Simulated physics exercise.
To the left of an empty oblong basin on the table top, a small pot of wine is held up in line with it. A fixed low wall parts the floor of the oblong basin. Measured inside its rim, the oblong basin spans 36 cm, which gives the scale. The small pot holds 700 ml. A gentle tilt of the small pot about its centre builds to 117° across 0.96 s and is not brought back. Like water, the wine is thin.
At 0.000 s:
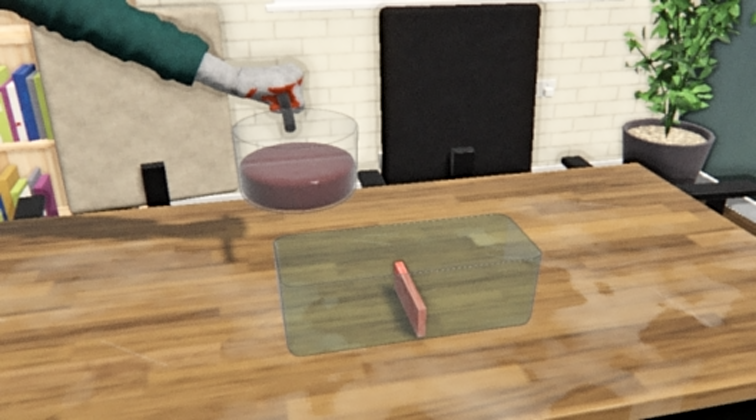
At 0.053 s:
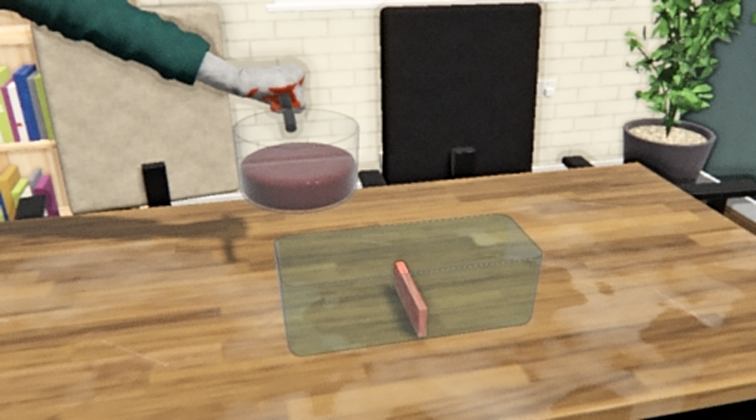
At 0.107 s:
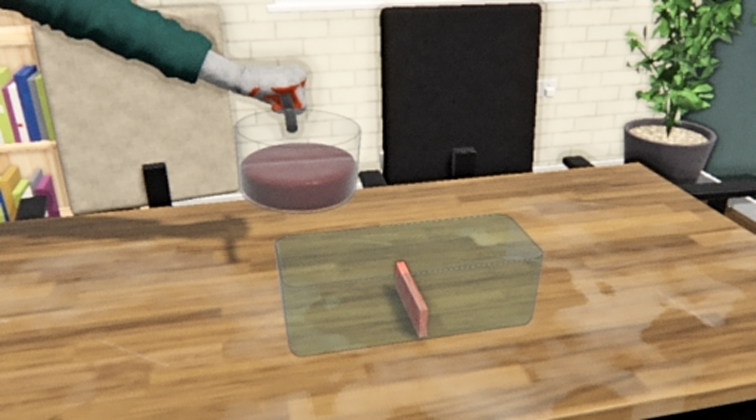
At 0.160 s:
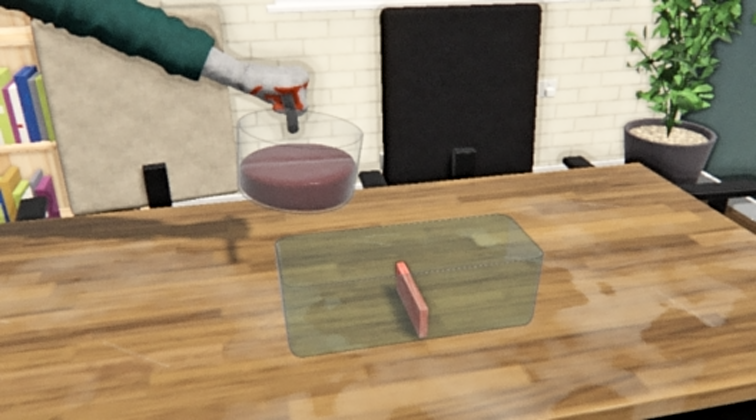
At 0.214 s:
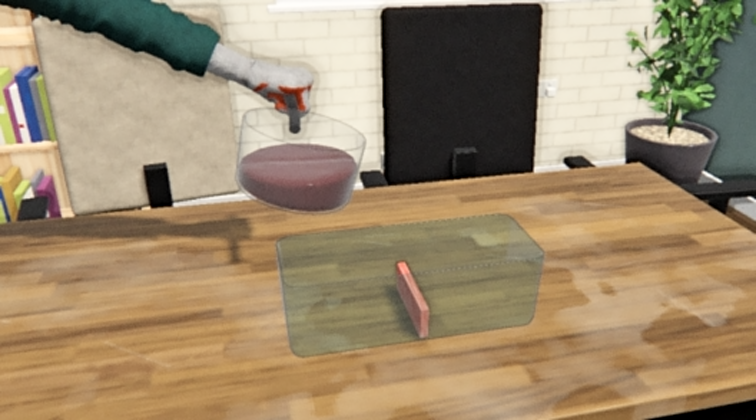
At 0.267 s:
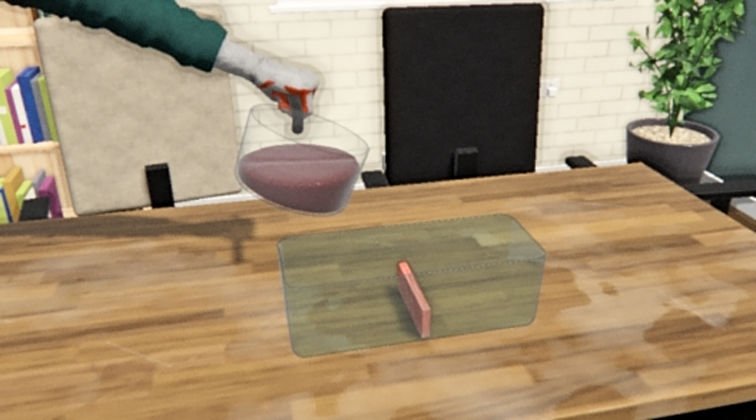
In the video, a gloved hand holds a clear pot of dark red wine above a wooden table, behind an empty oblong basin with a small reddish wall inside, then gradually tilts the pot to the right.
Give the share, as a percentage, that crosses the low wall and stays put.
Around 6 %.
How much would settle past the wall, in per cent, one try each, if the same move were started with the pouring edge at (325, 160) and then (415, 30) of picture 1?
About 5 %, then about 90 %.
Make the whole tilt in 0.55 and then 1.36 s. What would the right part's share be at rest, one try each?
The first try gives 10 percent and the second 10 percent.
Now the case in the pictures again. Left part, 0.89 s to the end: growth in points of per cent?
Roughly 14 percent.
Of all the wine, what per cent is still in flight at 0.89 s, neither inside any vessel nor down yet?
Close to 12 per cent.
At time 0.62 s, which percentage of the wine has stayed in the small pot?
52 %.
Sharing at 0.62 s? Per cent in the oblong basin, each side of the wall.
I'd say some 10 in a hundred on the left and 0 on the right.
By 0.62 s the tilt is 85° and 53 per cent is still to pour, 9 is left of the wall and 0 right of it.
By 0.89 s the tilt is 115° and 8 per cent is still to pour, 76 is left of the wall and 4 right of it.
By 1.16 s the tilt is 117° and 0 per cent is still to pour, 90 is left of the wall and 6 right of it.
By 1.46 s the tilt is 117° and 0 per cent is still to pour, 90 is left of the wall and 6 right of it.
At rest 90 per cent lies left of the wall, 6 right of it and 4 outside.
